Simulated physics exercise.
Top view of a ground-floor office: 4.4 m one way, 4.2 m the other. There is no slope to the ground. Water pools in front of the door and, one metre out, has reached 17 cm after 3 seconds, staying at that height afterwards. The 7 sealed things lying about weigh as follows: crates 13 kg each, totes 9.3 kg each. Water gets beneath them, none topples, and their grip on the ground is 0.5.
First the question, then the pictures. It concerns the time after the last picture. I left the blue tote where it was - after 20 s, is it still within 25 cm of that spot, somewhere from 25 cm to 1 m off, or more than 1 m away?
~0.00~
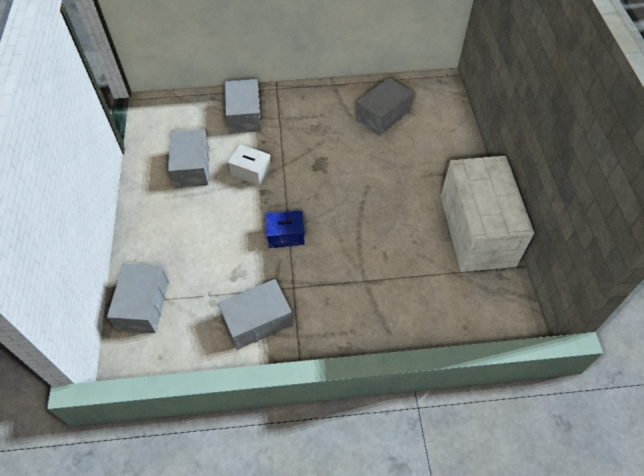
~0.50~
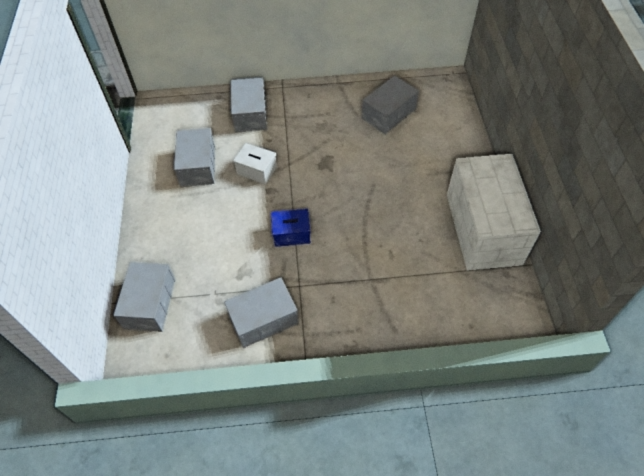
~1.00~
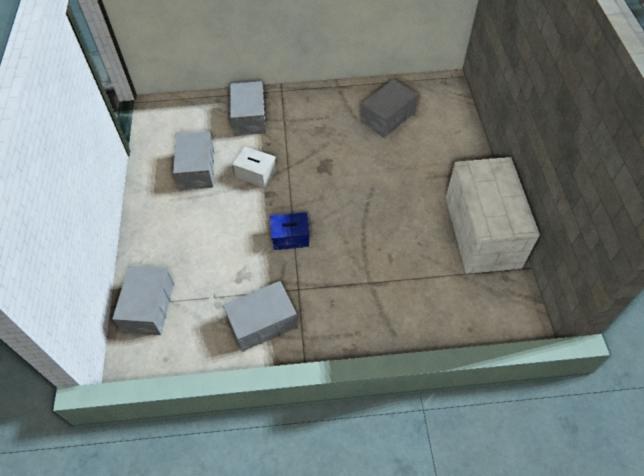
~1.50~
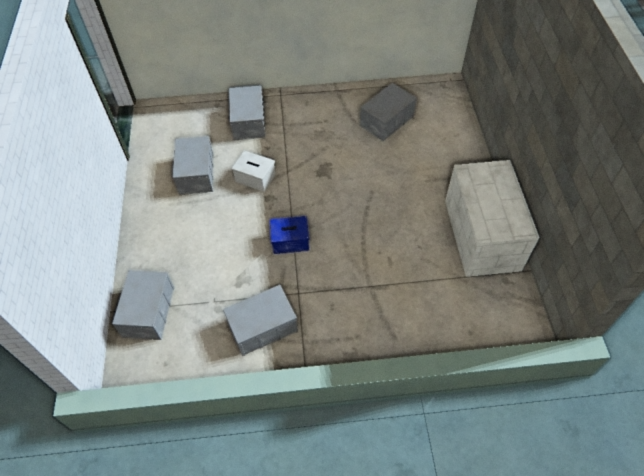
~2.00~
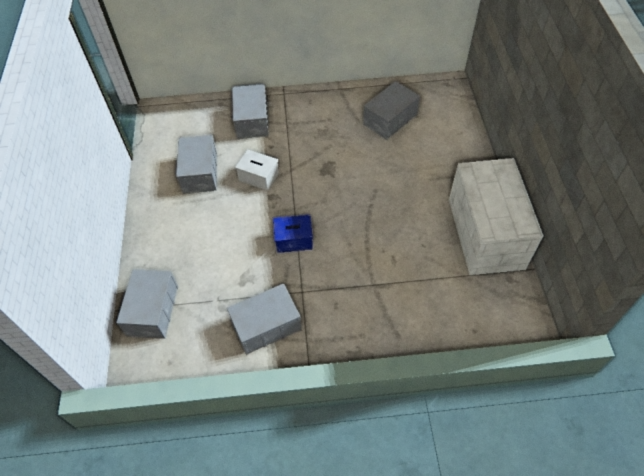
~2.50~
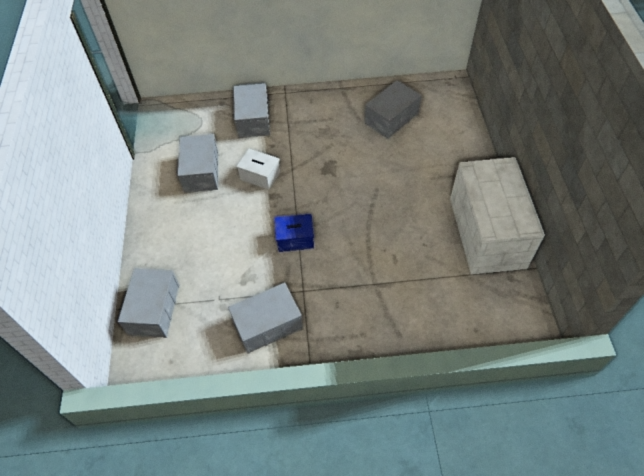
It's going to remain roughly in place.
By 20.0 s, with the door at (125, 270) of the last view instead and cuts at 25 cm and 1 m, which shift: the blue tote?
In that case the blue tote would have gone a great distance.
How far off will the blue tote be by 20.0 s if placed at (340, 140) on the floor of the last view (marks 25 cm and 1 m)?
Result: It drifts a great deal.
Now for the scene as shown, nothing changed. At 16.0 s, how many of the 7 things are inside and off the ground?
Tally: 4 of them.
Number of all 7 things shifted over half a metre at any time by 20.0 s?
I count 4 of them.
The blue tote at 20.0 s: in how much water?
I'd put it at about 6 cm.
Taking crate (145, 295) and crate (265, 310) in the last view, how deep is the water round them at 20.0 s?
Around 8 cm and 7 cm.
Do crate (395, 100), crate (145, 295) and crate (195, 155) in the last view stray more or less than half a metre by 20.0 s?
Order as asked: Above, above, within.
After 4.0 s the blue tote is near (294, 227), 0.0 m from its start, aground; 0 afloat.
After 9.0 s the blue tote is near (294, 227), 0.0 m from its start, aground; 2 afloat.
After 16.0 s the blue tote is near (294, 227), 0.0 m from its start, aground; 4 afloat.
After 20.0 s the blue tote is near (294, 227), 0.0 m from its start, aground; 5 afloat.
